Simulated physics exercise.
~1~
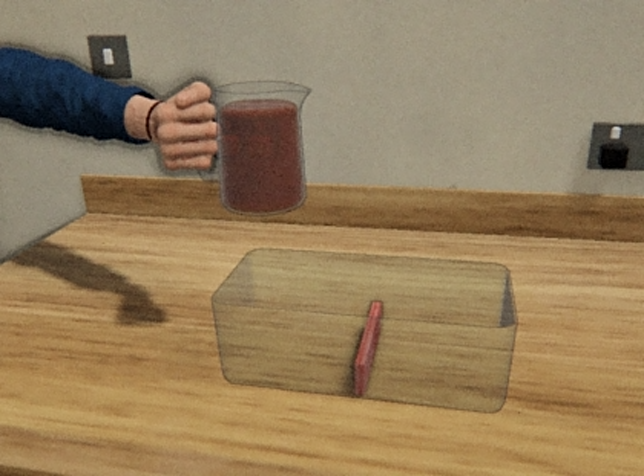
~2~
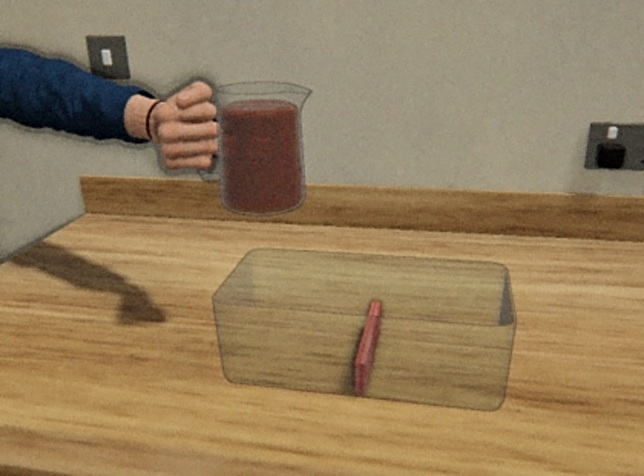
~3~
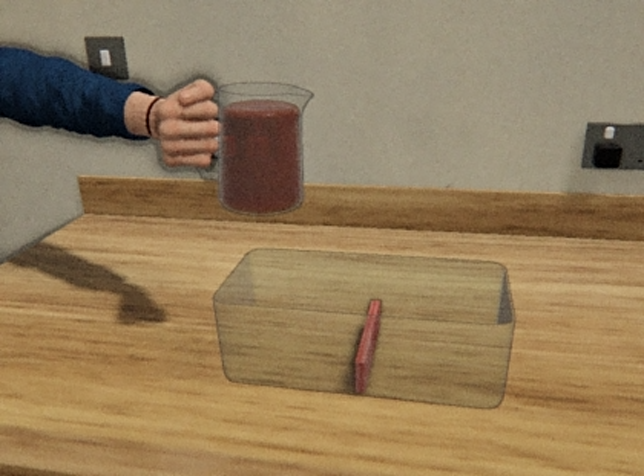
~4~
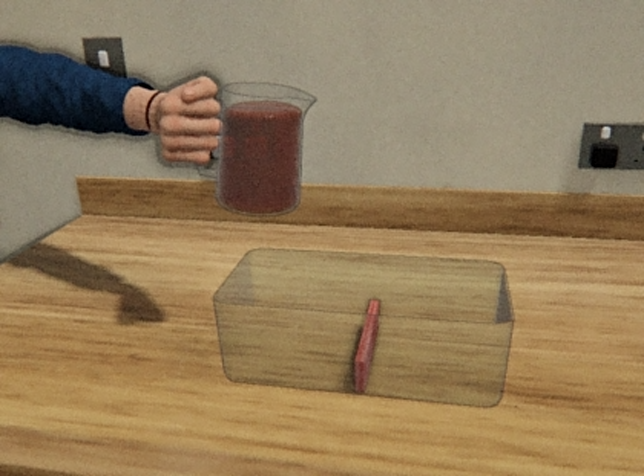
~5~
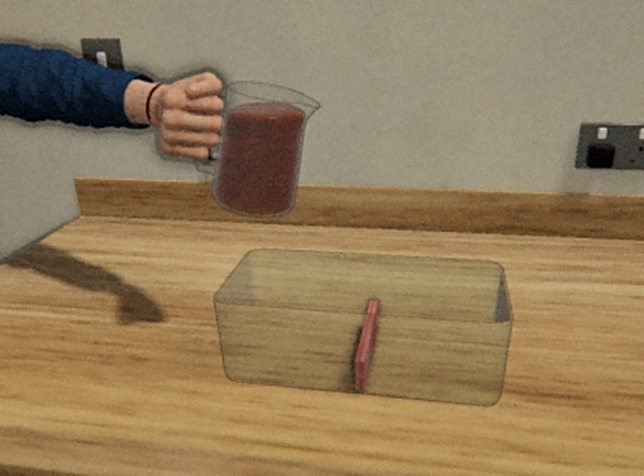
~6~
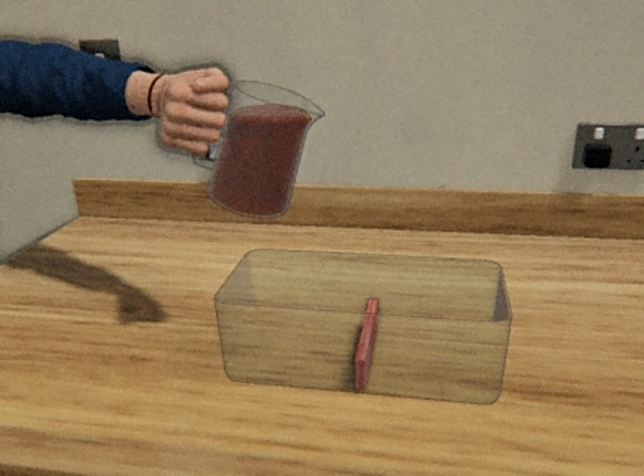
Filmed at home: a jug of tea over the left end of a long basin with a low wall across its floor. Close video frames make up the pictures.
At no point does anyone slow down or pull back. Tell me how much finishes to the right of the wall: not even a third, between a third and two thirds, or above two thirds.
Higher than two thirds.
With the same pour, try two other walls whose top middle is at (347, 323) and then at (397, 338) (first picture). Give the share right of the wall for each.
You'd get roughly 95 per cent the first time and roughly 25 per cent the second.
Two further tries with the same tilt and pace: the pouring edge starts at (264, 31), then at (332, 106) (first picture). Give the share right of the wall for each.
About 25 % the first time, about 90 % the second.
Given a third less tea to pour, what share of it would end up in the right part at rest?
Some 60 parts in a hundred, give or take.
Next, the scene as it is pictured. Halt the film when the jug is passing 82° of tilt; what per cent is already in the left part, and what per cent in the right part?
Left part 0 %; right part 5 %.
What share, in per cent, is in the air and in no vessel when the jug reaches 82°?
About 15 per cent.
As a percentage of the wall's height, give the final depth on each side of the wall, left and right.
Left part: 20 per cent; right part: 50.
A moment on, the jug is tipped on its side and 79 per cent is still to pour, 0 is left of the wall and 4 right of it.
Next, the jug is tipped right over and 22 per cent is still to pour, 4 is left of the wall and 49 right of it.
Then the jug is tipped right over and 1 per cent is still to pour, 22 is left of the wall and 73 right of it.
Later the jug is tipped right over and 0 per cent is still to pour, 25 is left of the wall and 73 right of it.
Finally, 25 per cent lies left of the wall, 73 right of it and 1 outside.
